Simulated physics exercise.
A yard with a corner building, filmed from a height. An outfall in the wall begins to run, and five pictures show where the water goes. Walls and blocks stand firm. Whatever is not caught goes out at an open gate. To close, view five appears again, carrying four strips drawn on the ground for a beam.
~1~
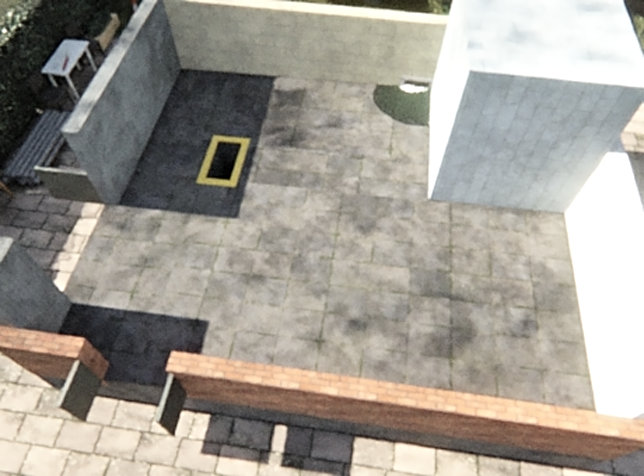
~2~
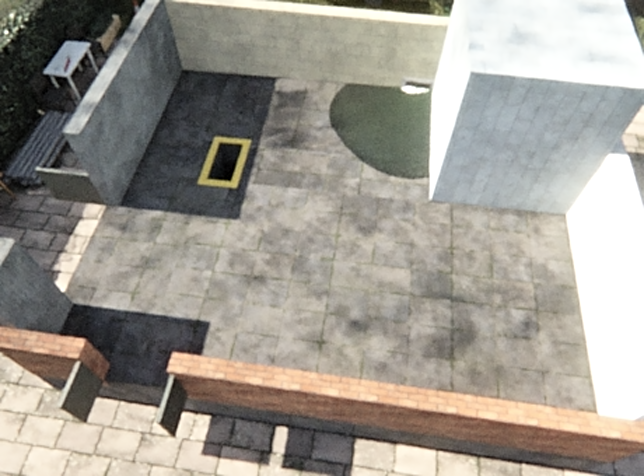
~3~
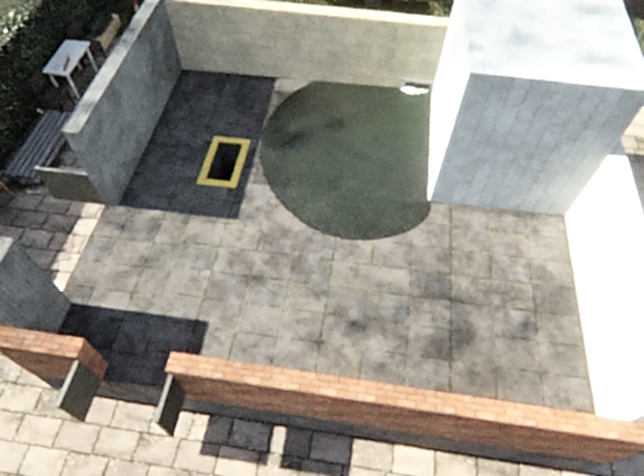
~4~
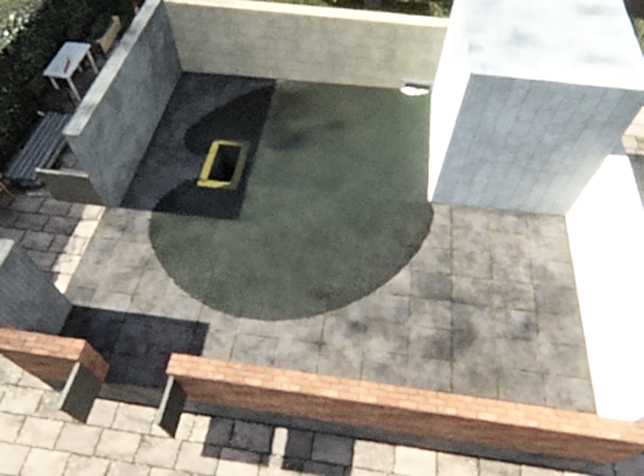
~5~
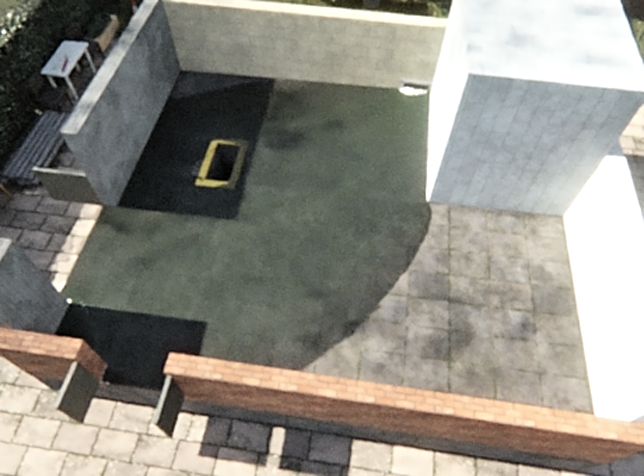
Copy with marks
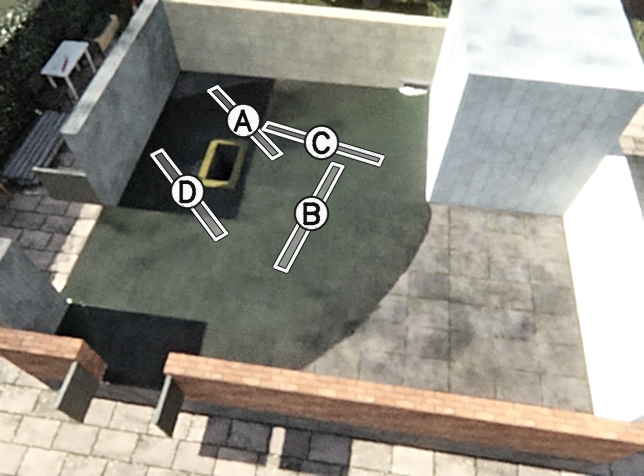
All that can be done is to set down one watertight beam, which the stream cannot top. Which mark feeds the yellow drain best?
I would pick spot D.
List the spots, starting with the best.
The order is D, B, A, C.
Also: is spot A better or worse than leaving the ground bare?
Worse.
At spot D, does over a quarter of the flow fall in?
Yes, it does.
In white, A from (213, 88) to (276, 156); B from (280, 268) to (337, 165); C from (265, 125) to (380, 160); D from (156, 152) to (221, 236).
With A, about 7 % of the stream goes into the yellow drain, about 93 % out by the gates.
With B, about 26 % of the stream goes into the yellow drain, about 74 % out by the gates.
With C, about 2 % of the stream goes into the yellow drain, about 98 % out by the gates.
With D, about 41 % of the stream goes into the yellow drain, about 59 % out by the gates.
